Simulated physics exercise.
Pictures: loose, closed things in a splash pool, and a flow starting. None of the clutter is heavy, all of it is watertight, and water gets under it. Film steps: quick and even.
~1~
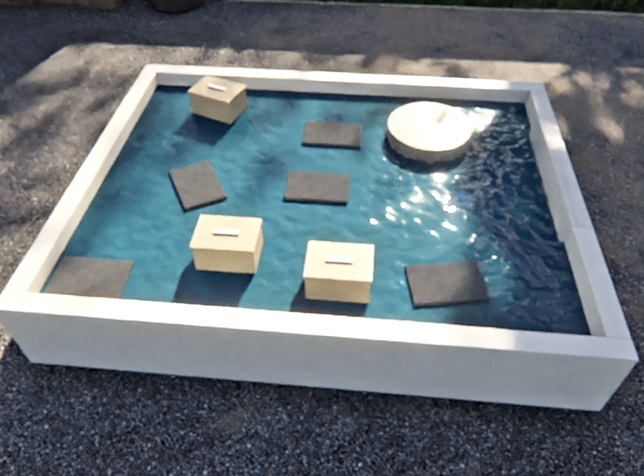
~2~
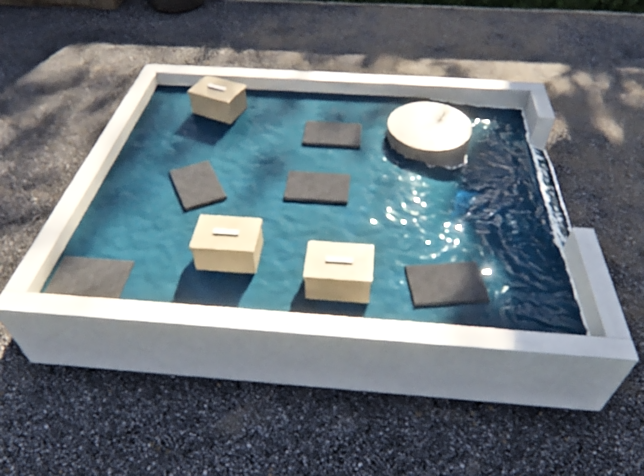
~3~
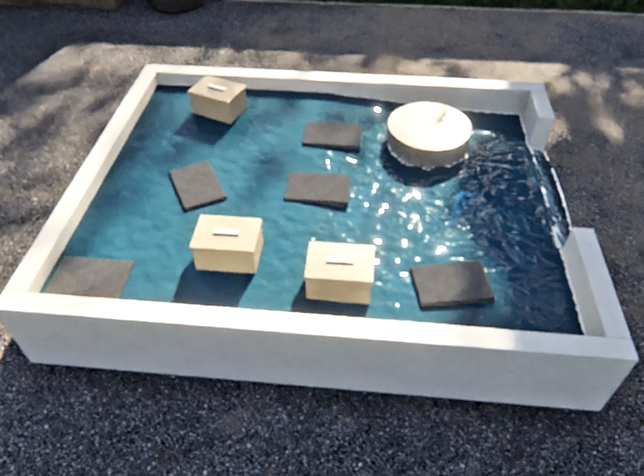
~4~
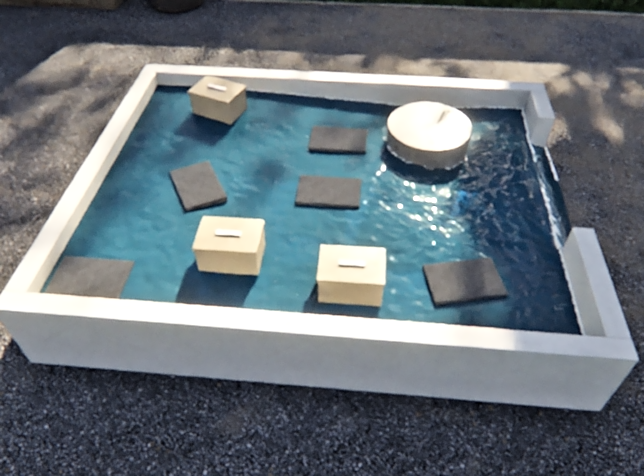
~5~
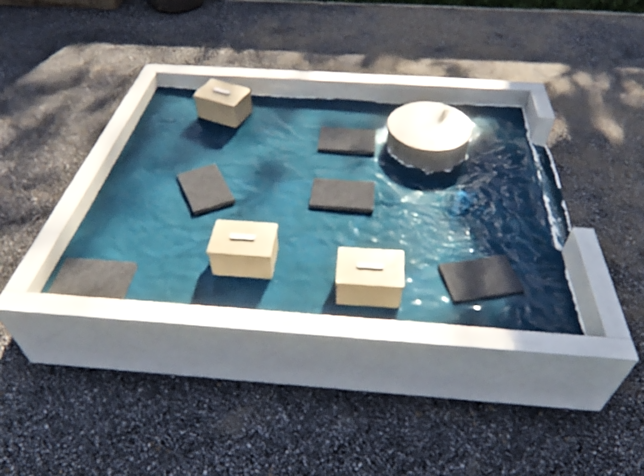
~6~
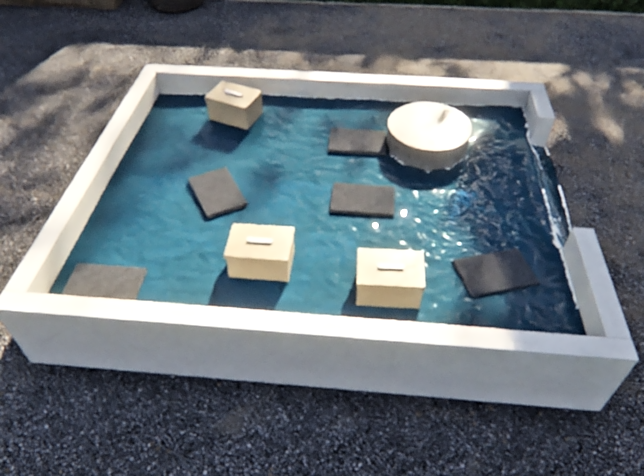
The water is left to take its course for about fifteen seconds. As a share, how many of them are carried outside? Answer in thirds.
One to two thirds.
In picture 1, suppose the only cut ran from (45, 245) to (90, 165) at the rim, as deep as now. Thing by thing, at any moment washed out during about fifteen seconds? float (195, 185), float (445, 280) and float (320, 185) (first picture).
Lab log - 1: Escaped; 2: Retained; 3: Escaped.
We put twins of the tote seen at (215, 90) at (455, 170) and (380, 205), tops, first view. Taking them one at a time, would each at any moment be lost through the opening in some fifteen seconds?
Exits, exits.
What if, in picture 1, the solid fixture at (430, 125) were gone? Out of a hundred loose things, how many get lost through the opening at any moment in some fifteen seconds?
50 per cent.
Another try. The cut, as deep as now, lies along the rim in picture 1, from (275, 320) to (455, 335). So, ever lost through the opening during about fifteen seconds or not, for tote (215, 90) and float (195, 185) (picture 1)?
Taking them in order, the first one never leaves while the second one gets swept away.
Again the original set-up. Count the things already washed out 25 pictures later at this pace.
The count is 3.
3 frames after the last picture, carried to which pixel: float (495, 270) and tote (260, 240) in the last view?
Near (526, 246) and (291, 249).
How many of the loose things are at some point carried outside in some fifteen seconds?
By my count, 3.
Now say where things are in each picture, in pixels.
A float at (447, 282) floats; a float at (318, 186), afloat; 0 of 8 have shifted, in the first picture.
A float at (447, 282) floats; a float at (318, 186), afloat; 0 of 8 have shifted, in the second picture.
A float at (452, 281) floats, close to its start; a float at (318, 186) floats; 0 of 8 have shifted, in the third picture.
A float at (465, 279) floats, close to its start; a float at (329, 190) floats, close to its start; 3 of 8 have shifted, in the fourth picture.
A float at (481, 277), afloat, close to its start; a float at (343, 193), afloat, close to its start; 5 of 8 have shifted, in the fifth picture.
A float at (496, 271), afloat, a stride from its start; a float at (363, 198) floats, a stride from its start; 8 of 8 have shifted, in the sixth picture.
A moment on, 0 of 8 are out; 8 afloat.
Next, 2 of 8 are out; 6 afloat.
Later, 3 of 8 are out; 5 afloat.
In the end, 3 of 8 are out; 5 afloat.
